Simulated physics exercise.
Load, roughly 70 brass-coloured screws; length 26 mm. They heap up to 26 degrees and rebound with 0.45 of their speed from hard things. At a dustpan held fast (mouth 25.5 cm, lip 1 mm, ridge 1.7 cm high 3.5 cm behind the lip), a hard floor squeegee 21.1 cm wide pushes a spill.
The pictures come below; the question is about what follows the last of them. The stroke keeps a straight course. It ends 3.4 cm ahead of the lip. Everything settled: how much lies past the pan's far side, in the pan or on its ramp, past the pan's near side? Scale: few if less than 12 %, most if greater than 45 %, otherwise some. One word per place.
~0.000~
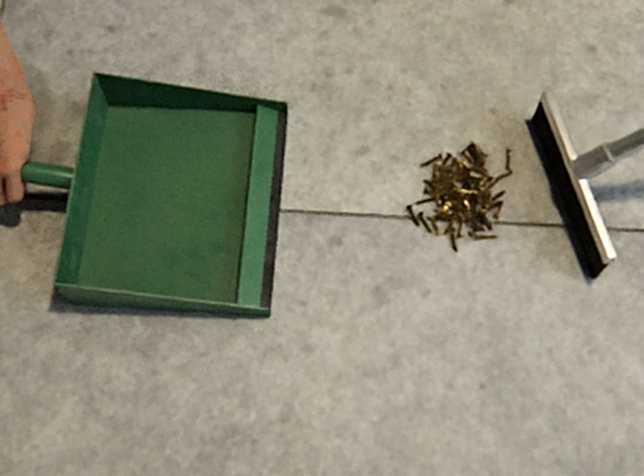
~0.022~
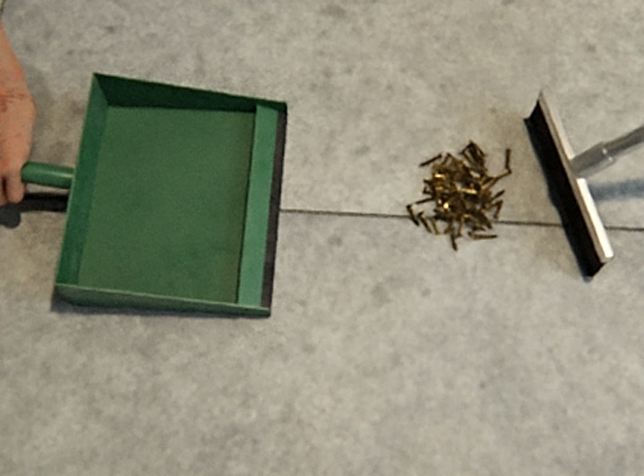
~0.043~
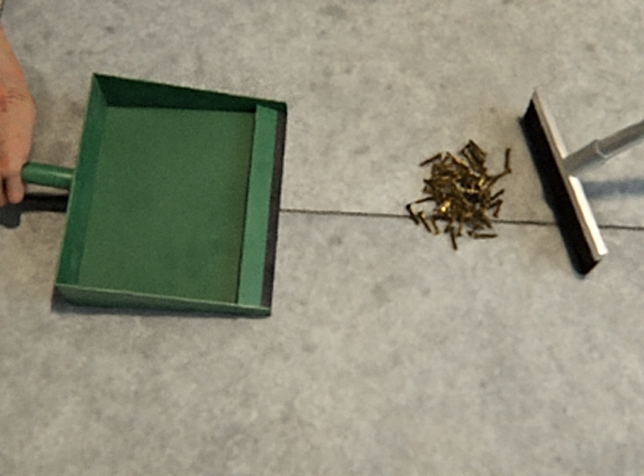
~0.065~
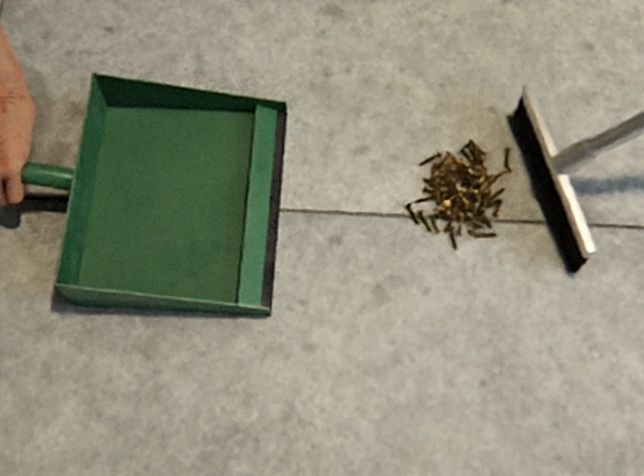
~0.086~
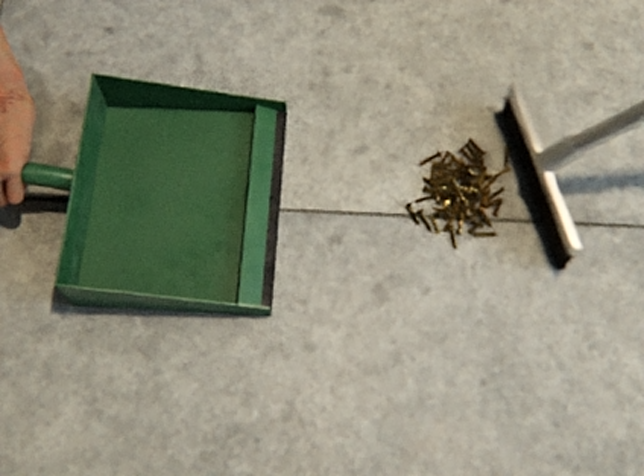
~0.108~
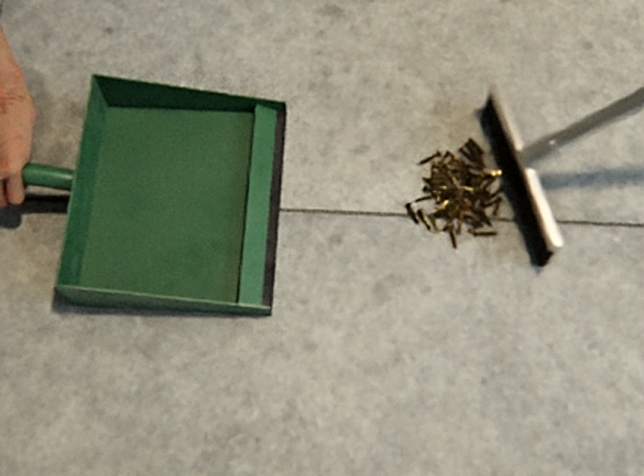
Past the pan's far side - few; in the pan or on its ramp - some; past the pan's near side - few.
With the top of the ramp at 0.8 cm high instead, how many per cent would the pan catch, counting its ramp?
I'd put it near 25 per cent, ramp counted.
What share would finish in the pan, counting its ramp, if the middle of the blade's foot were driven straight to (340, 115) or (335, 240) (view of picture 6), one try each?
Some 5 in a hundred and 35 in a hundred.
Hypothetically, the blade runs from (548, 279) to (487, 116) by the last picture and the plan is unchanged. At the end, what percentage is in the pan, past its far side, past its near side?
That ends as pan 45, far 0, and near 10.
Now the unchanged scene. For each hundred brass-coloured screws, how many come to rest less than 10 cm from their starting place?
Around 0 per cent, give or take.
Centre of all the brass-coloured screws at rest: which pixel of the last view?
Estimated resting centre: Around (287, 198).
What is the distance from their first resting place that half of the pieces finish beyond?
Roughly 20 cm.
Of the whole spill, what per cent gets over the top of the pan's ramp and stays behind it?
Estimate: Close to 0 per cent of the total.
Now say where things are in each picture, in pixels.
In the first frame, blade from (608, 258) to (546, 97), moved 0.0 cm, 0 of the pieces shifted so far; middle of the pieces at (458, 190); pan at (168, 204).
In the second frame, blade from (606, 257) to (543, 96), moved 0.2 cm, 0 of the pieces shifted so far; middle of the pieces at (457, 189).
In the third frame, blade from (599, 255) to (537, 95), moved 0.9 cm, 0 of the pieces shifted so far; middle of the pieces at (457, 189).
In the fourth frame, blade from (588, 252) to (526, 93), moved 2.0 cm, 0 of the pieces shifted so far; middle of the pieces at (457, 188).
In the fifth frame, blade from (574, 249) to (512, 91), moved 3.5 cm, 0 of the pieces shifted so far; middle of the pieces at (457, 188).
In the sixth frame, blade from (555, 246) to (495, 88), moved 5.5 cm, 2 of the pieces shifted so far; middle of the pieces at (457, 187); pan at (168, 204). The blade's pace is about 0.96 m/s, heading 5 degrees away from the viewer's side.
Then, at 0.23 s, middle of the blade 16 cm from the lip; 0 % over the lip, far side 0 %, near side 0 %.
Then, at 0.31 s, middle of the blade 9 cm from the lip; 0 % over the lip, far side 0 %, near side 0 %.
After 0.53 s, middle of the blade 7 cm from the lip; 20 % over the lip, far side 0 %, near side 0 %.
At rest (1.3 s), far side 0 %, pan 15 %, near side 0 %, in front of the lip or behind the blade 80 %.
